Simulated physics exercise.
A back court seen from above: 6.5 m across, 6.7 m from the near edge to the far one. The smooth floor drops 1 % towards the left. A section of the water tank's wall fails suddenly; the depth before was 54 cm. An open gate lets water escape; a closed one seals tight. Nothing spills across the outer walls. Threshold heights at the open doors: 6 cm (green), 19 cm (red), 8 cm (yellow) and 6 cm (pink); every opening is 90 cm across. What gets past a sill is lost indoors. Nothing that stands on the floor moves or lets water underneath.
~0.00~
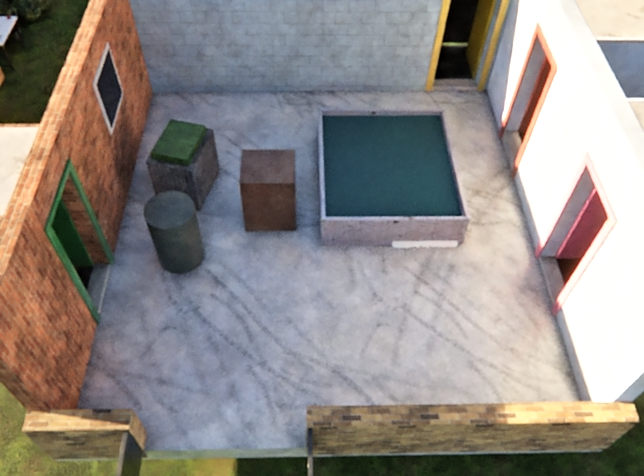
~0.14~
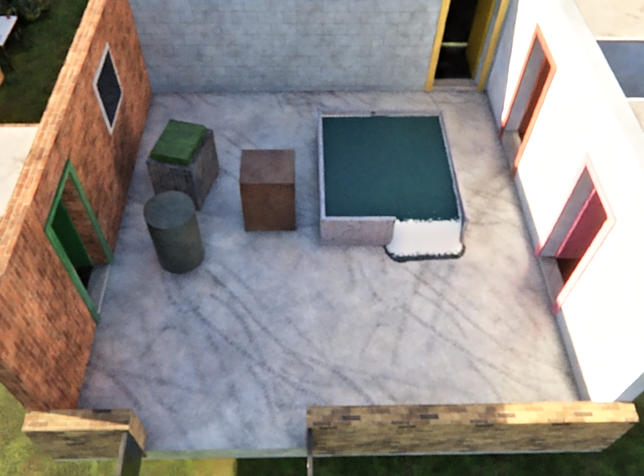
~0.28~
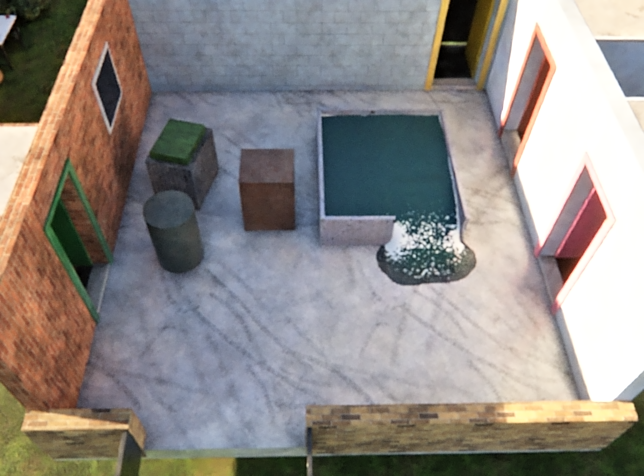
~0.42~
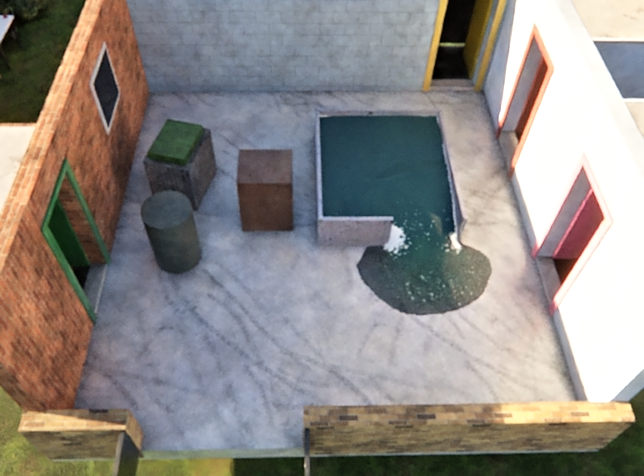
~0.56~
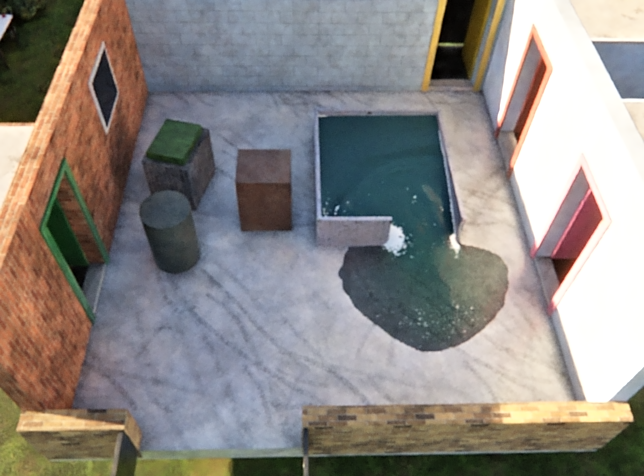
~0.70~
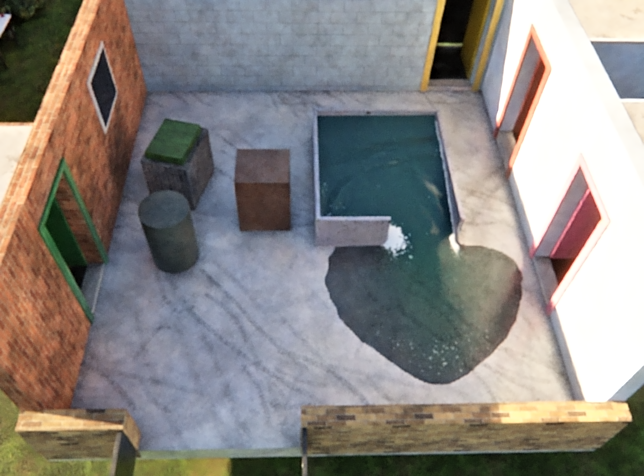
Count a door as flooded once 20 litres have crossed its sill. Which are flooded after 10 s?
The water let in: At the green door it passes the limit; at the red door it stays under the limit; at the yellow door it stays under the limit; at the pink door it goes over the limit.
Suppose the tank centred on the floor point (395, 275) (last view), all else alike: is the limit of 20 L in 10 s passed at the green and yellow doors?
Against that limit: Green above, yellow past it.
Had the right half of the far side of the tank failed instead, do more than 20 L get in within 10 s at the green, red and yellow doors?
Against that limit: Green below, red not over, yellow over.
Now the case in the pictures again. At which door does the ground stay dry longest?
Last comes the yellow one.
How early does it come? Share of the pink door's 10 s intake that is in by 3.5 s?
Some 20 per cent by then.
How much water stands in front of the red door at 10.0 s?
Roughly 2.5 cm deep.
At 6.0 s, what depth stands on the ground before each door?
In cm: Green 13, red 2, yellow 0, pink 10.
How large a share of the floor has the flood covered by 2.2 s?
Some 25 per cent of it.
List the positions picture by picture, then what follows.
The first frame shows still water, 54 cm deep, in the water tank at (388, 163).
In the second frame, the front is at (390, 251), 0.6 m from the gap at (426, 234); 0.2 m2 of floor is under water; 54 cm left at the back of the water tank.
In the third frame, the front is at (401, 279), 0.8 m from the gap at (425, 235); 0.8 m2 of floor is under water; 54 cm left at the back of the water tank.
In the fourth frame, water pours out at (423, 236) and has run 1.3 m, to (420, 311); typically 7 cm deep outside, 54 cm at the water tank's back.
In the fifth frame, water pours out at (422, 236) and has run 1.8 m, to (419, 344); typically 5 cm deep outside, 54 cm at the water tank's back.
In the sixth frame, the front is at (427, 376), 2.3 m from the gap at (421, 235); 3.9 m2 of floor is under water; 54 cm left at the back of the water tank.
After 1.4 s water covers 20 % of the floor and is deepest (30 cm) near (424, 253); green door not reached, red door not reached, yellow door not reached, pink door 5 cm at the sill, 0 L in.
After 2.2 s water covers 25 % of the floor and is deepest (36 cm) near (560, 409); green door not reached, red door not reached, yellow door not reached, pink door 7 cm at the sill, 6 L in.
After 3.5 s water covers 35 % of the floor and is deepest (23 cm) near (479, 347); green door not reached, red door not reached, yellow door not reached, pink door 8 cm at the sill, 15 L in.
After 6.0 s water covers 55 % of the floor and is deepest (16 cm) near (536, 423); green door 13 cm at the sill, 8 L in, red door 2 cm at the sill, 0 L in, yellow door not reached, pink door 10 cm at the sill, 51 L in.
After 10.0 s water covers 80 % of the floor and is deepest (12 cm) near (82, 366); green door 11 cm at the sill, 73 L in, red door 3 cm at the sill, 0 L in, yellow door 5 cm at the sill, 0 L in, pink door 7 cm at the sill, 70 L in.
